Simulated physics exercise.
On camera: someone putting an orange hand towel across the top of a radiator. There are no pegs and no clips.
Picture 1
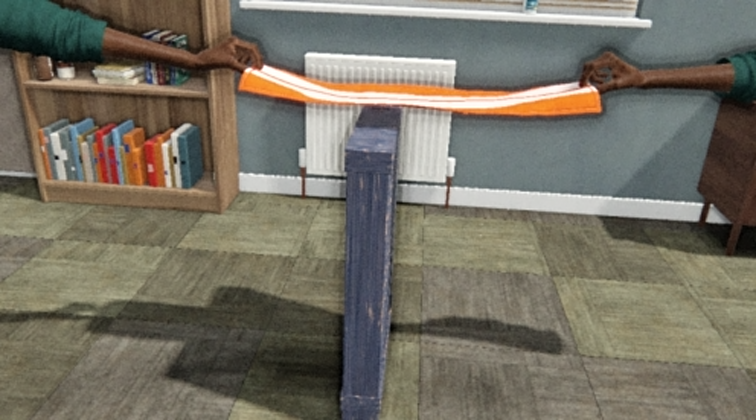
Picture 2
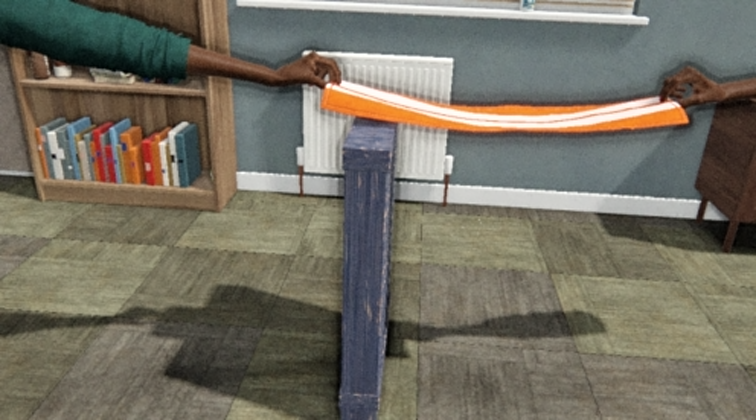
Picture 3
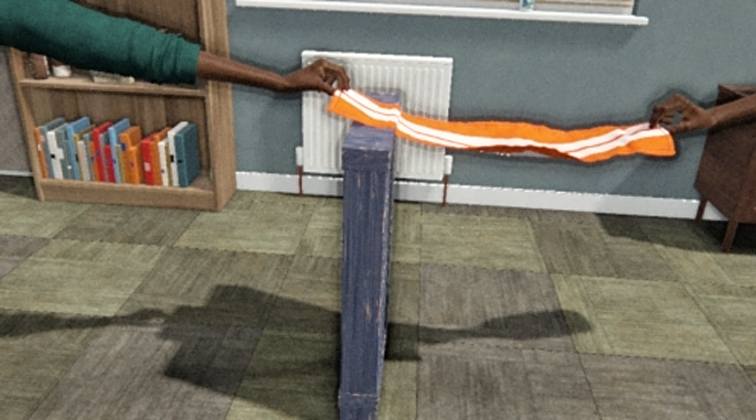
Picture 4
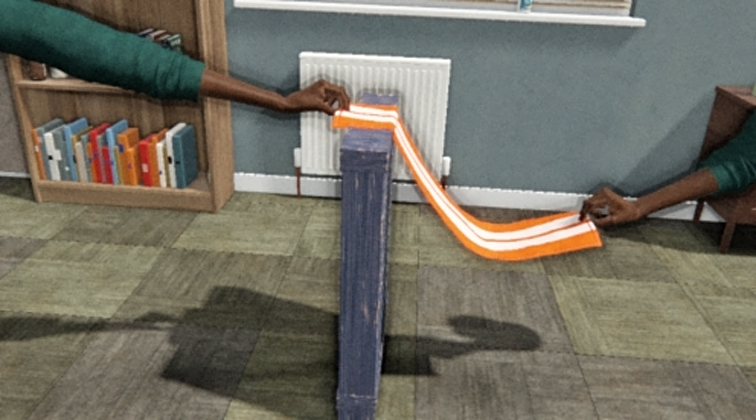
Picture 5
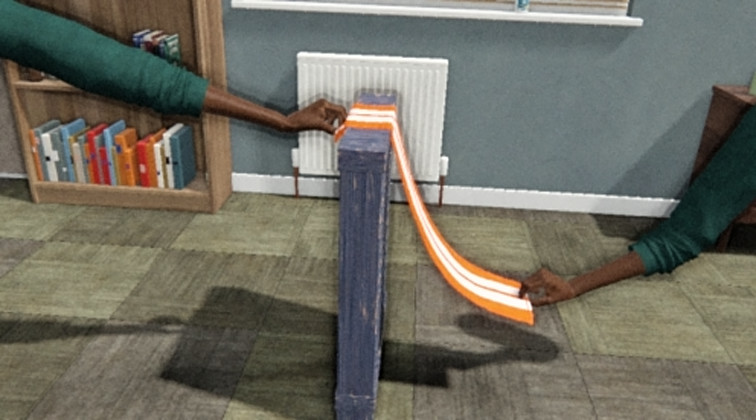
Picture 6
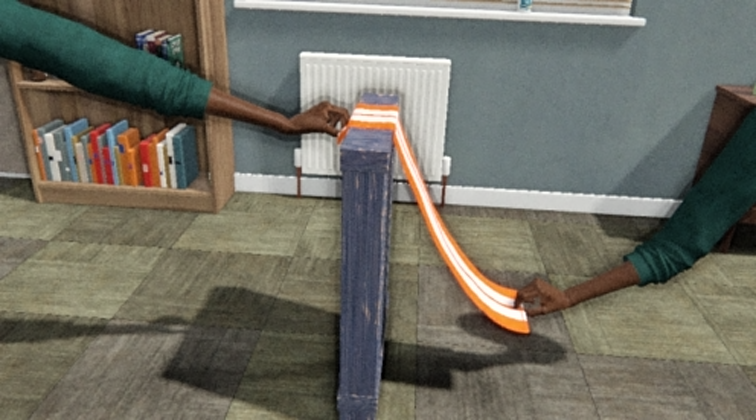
An orange towel with white stripes, held at both ends, shifted right above a narrow dark upright panel, then settled across its top as the right hand drew its longer side down and inward.
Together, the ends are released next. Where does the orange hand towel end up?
The orange hand towel ends up coming off to the right.
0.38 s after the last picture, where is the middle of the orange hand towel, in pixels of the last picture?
Around (426, 308).
Then, 0.38 s later than the last view, hand towel clear of the top and falling near (426, 308).
Then, 0.64 s later than the last view, hand towel in a heap on the floor near (422, 375).
Finally, hand towel in a heap on the floor near (422, 376). The orange hand towel runs off to the right.
